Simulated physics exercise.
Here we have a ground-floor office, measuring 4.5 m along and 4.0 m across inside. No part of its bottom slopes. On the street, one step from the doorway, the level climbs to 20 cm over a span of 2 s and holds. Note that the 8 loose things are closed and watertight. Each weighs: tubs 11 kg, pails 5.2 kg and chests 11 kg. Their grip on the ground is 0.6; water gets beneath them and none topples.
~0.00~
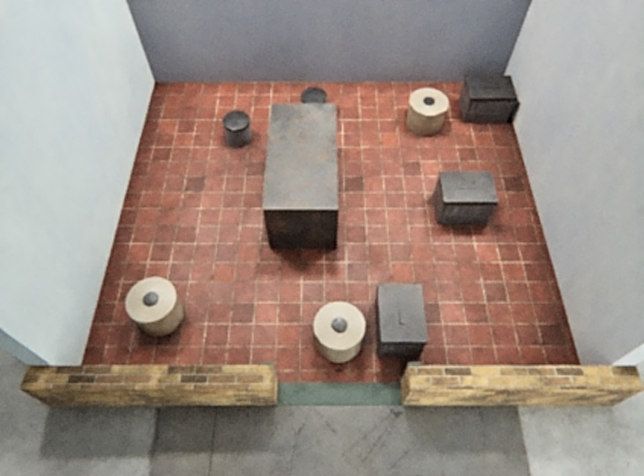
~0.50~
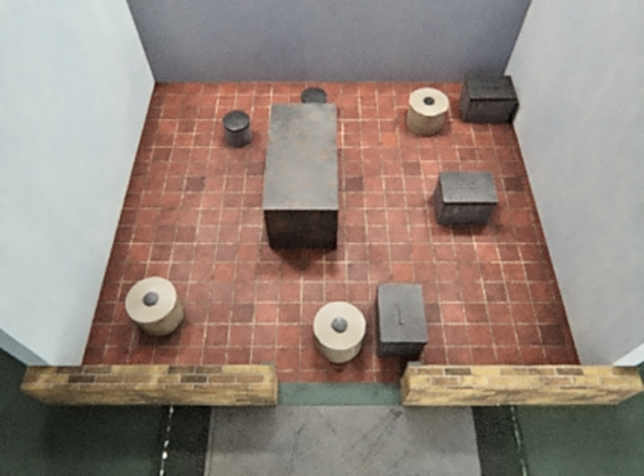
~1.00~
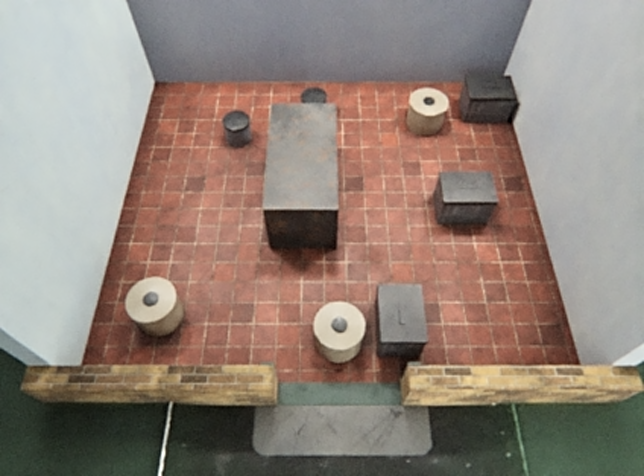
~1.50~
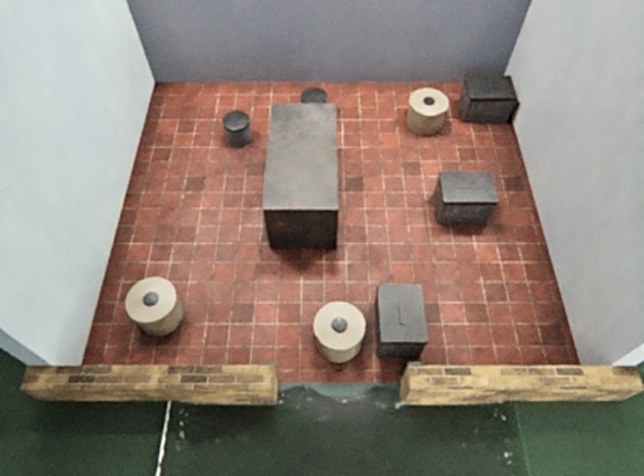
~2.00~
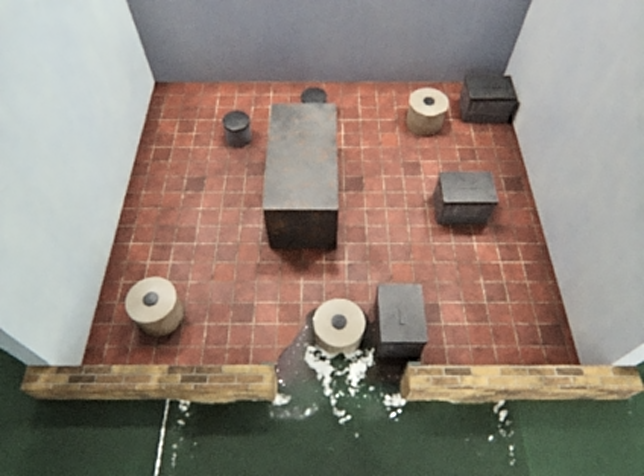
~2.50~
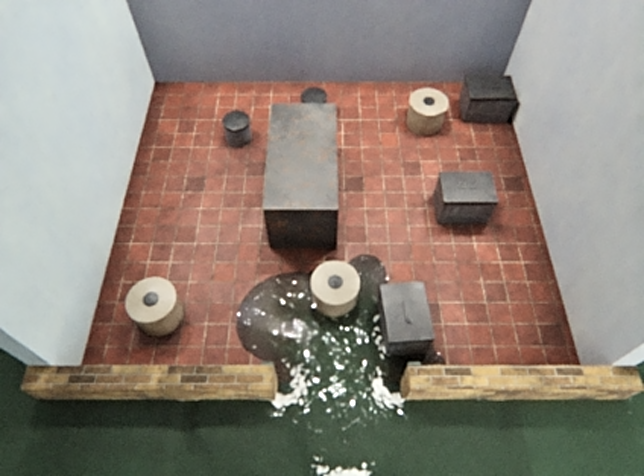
Water spreads over the street, enters through the doorway, and pushes a pale tub inward.
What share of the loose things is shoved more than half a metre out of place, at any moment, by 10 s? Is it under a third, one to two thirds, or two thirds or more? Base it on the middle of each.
Watching this, I'd call it a moderate share.
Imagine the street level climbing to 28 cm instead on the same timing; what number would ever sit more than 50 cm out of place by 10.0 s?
You'd get 6 in that case.
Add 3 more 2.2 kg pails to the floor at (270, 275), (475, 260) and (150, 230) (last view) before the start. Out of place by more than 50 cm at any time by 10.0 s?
Result, in listed order: Exceeded / not exceeded / exceeded.
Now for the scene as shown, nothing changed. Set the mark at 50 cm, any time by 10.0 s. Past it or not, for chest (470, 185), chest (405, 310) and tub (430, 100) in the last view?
Result, in turn: Exceeded / exceeded / stayed within.
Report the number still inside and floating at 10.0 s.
Tally: 5 of them.
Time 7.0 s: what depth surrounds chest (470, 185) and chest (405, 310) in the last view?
About 7 and 3 cm.
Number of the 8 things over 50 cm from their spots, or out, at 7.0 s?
Answer: 3.
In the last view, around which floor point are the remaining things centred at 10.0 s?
Mean position: Approximately (364, 165).
After 3.5 s 2 of 8 are over 50 cm from their spots; 0 afloat.
After 4.5 s 2 of 8 are over 50 cm from their spots; 0 afloat.
After 7.0 s 3 of 8 are over 50 cm from their spots; 2 afloat.
After 10.0 s 3 of 8 are over 50 cm from their spots, and 3 have been at some point; 5 afloat.
